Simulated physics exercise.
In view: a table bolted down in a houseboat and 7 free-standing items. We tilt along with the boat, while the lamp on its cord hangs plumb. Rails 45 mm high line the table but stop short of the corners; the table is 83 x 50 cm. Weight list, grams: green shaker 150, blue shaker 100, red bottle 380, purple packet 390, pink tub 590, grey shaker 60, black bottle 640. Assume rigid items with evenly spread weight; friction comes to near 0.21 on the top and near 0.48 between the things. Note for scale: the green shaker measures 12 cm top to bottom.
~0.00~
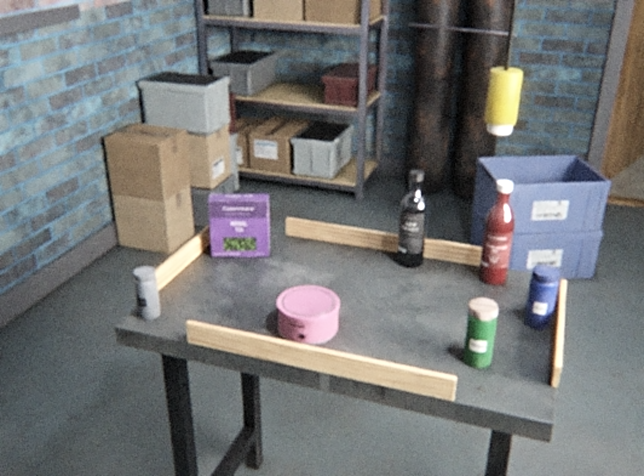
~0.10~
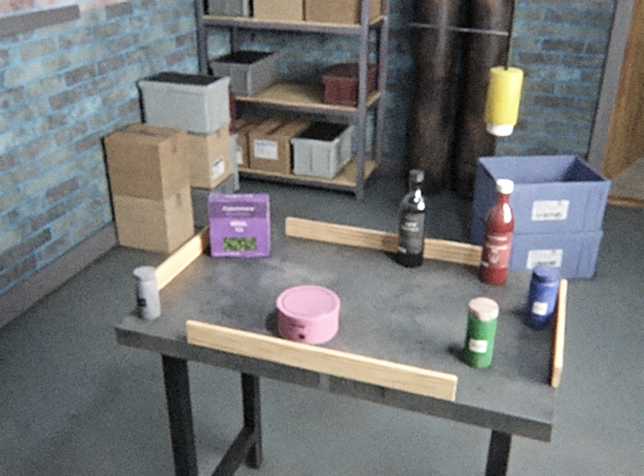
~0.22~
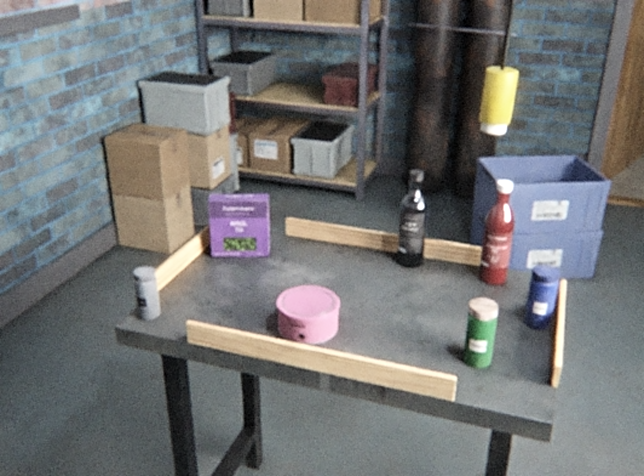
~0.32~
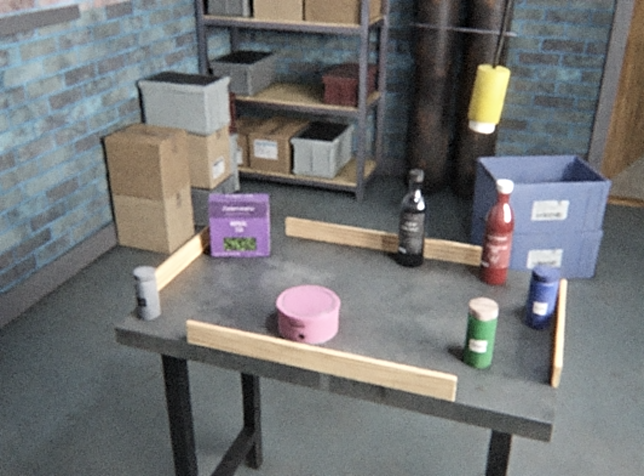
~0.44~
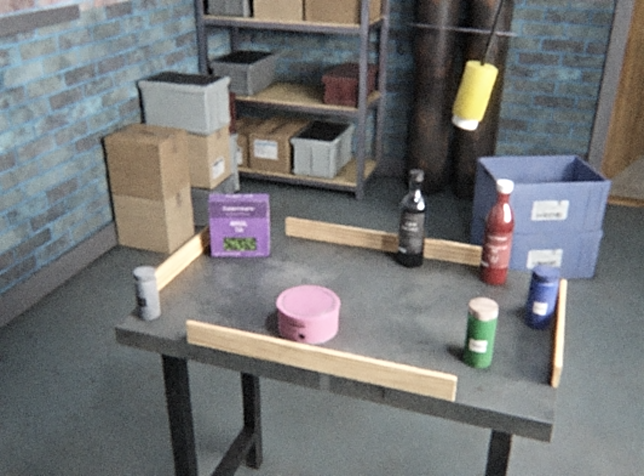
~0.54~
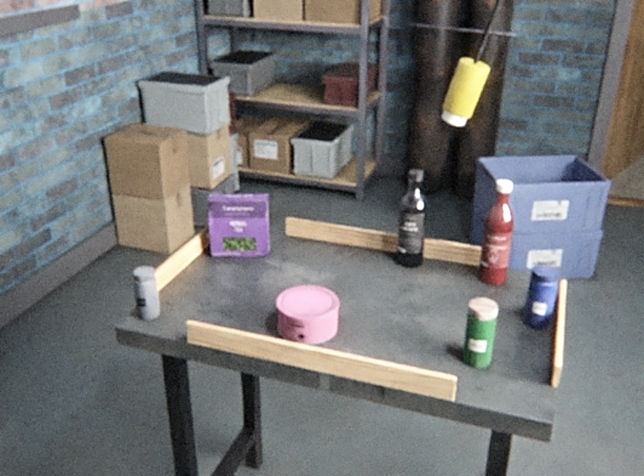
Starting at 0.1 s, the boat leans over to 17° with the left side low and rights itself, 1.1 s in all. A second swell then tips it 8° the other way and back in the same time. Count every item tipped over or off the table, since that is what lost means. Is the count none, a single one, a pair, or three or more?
The count is a single one.
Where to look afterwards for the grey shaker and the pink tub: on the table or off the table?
At the end the grey shaker winds up past the limits and the pink tub stays inside the limits.
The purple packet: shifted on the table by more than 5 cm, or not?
In the end the purple packet remains stationary.
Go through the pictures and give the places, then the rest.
The first frame shows boat level; green shaker (480, 333); blue shaker (541, 297).
The second frame shows boat level; pink tub (308, 315); grey shaker (147, 293).
The third frame shows heel 2°, left side down; black bottle (413, 218); red bottle (498, 232).
The fourth frame shows heel 6°, left side down; purple packet (240, 226); pink tub (308, 315).
The fifth frame shows heel 12°, left side down; grey shaker (147, 293); black bottle (413, 218).
The sixth frame shows heel 15°, left side down; green shaker (479, 333); blue shaker (541, 297).
Around 0.84 s, heel 12°, left side down; grey shaker now off the table; blue shaker shifted 5 cm near (518, 293); green shaker shifted 5 cm near (455, 329).
Around 1.04 s, heel 3°, left side down; green shaker shifted 8 cm near (434, 325); blue shaker shifted 8 cm near (498, 290); red bottle shifted 8 cm.
Finally (2.8 s), off the table, grey shaker; not toppled but over 5 cm from the start, green shaker, blue shaker, red bottle, pink tub and black bottle; the last one still in place (within 5 cm). In the last view, green shaker near (433, 324), blue shaker near (497, 290).
